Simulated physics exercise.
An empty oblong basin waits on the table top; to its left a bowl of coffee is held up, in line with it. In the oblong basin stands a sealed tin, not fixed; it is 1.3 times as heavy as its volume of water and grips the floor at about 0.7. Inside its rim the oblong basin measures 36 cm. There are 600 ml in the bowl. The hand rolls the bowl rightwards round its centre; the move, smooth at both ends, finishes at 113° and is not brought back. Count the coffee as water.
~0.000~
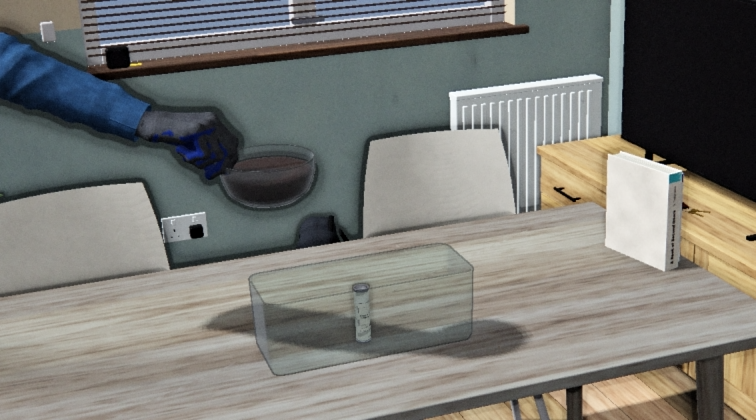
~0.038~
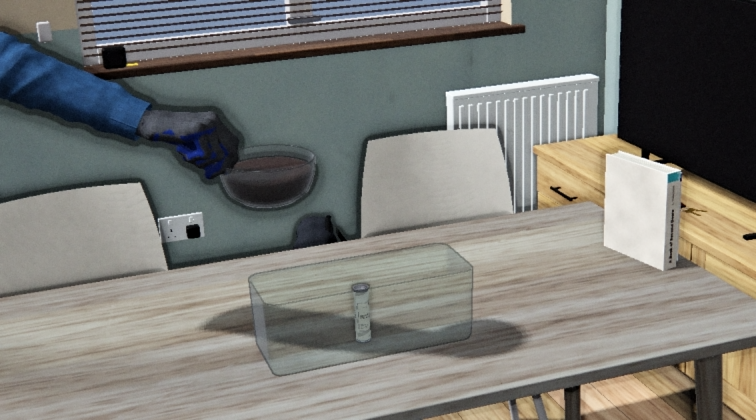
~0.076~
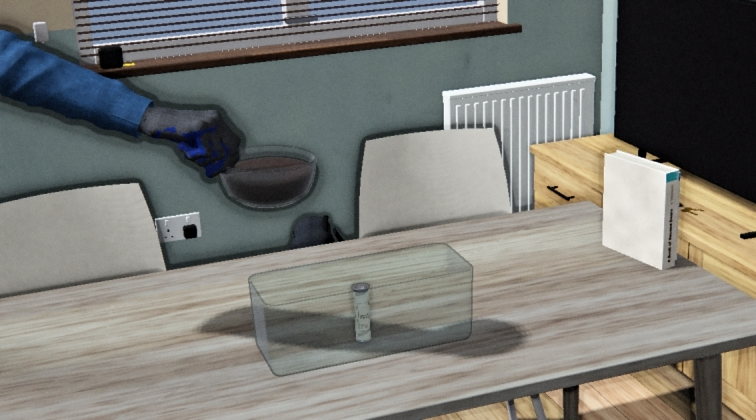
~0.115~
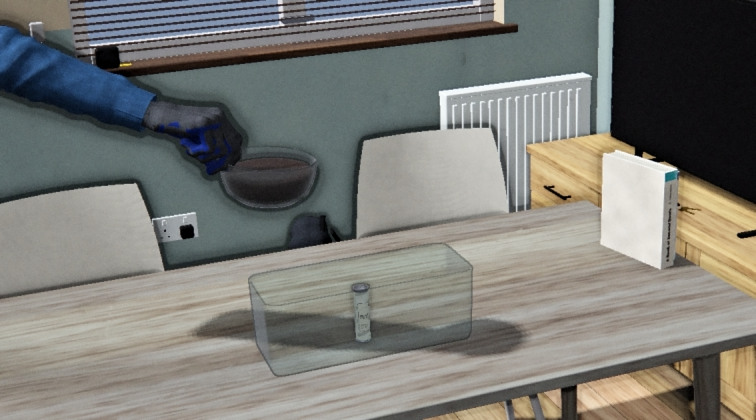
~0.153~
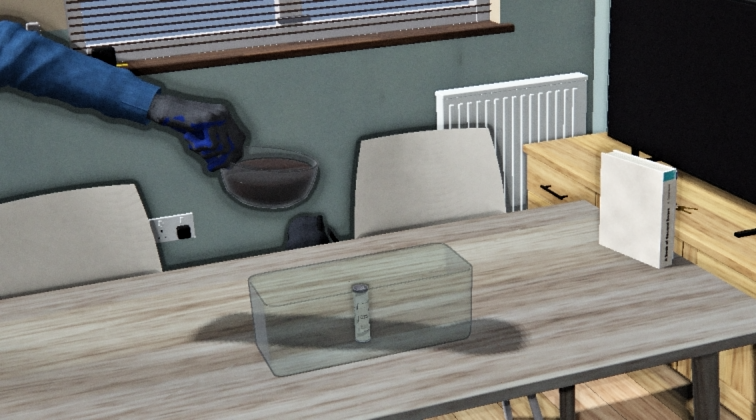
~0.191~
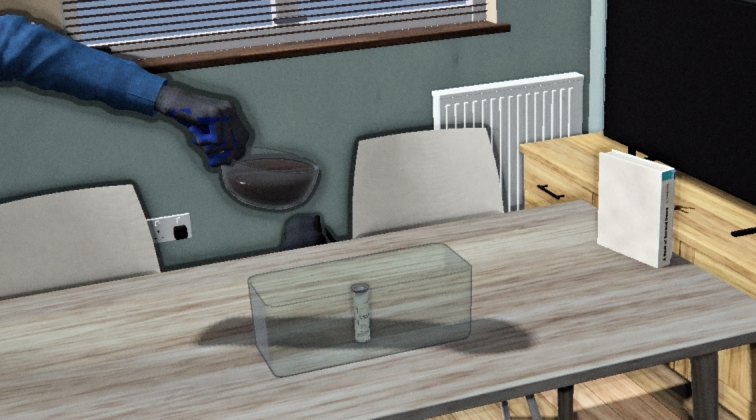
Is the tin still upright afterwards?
The tin stays up.
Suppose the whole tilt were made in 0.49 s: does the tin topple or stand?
Then it topples.
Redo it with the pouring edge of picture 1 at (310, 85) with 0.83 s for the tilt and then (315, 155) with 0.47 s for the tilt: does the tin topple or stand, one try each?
First it keeps standing; then it goes over.
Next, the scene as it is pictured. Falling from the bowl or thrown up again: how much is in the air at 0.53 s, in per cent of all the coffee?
About 56 per cent.
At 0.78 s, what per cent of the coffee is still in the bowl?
About 1 per cent.
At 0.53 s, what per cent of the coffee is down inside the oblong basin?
Near 10 in a hundred.
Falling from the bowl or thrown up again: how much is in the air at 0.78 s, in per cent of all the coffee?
Some 9 per cent.
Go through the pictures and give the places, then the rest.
In the first frame, it leans 0°; its right rim is at (313, 153); the coffee meets the walls at (223, 175) and (310, 163); the oblong basin's rim runs from (256, 291) to (460, 256); the tin's top is at (361, 290).
In the second frame, it leans 1°; its right rim is at (313, 153); the coffee meets the walls at (222, 175) and (310, 163).
In the third frame, it leans 2°; its right rim is at (313, 155); the coffee meets the walls at (223, 175) and (310, 164).
In the fourth frame, it leans 5°; its right rim is at (314, 157); the coffee meets the walls at (223, 174) and (311, 165).
In the fifth frame, it leans 9°; its right rim is at (315, 161); the coffee meets the walls at (224, 175) and (312, 166).
In the sixth frame, it leans 14°; its right rim is at (316, 165); the coffee meets the walls at (225, 175) and (313, 167).
Then, 0.53 s in, the tilt is 81° and 33 per cent is still to pour; the tin stands where it began.
Then, 0.78 s in, the tilt is 112° and 1 per cent is still to pour; the tin stands where it began.
Then, 1.04 s in, the tilt is 113° and 0 per cent is still to pour; the tin stands where it began.
Then, 1.33 s in, the tilt is 113° and 0 per cent is still to pour; the tin stands where it began.
Finally, the tin stands where it began.
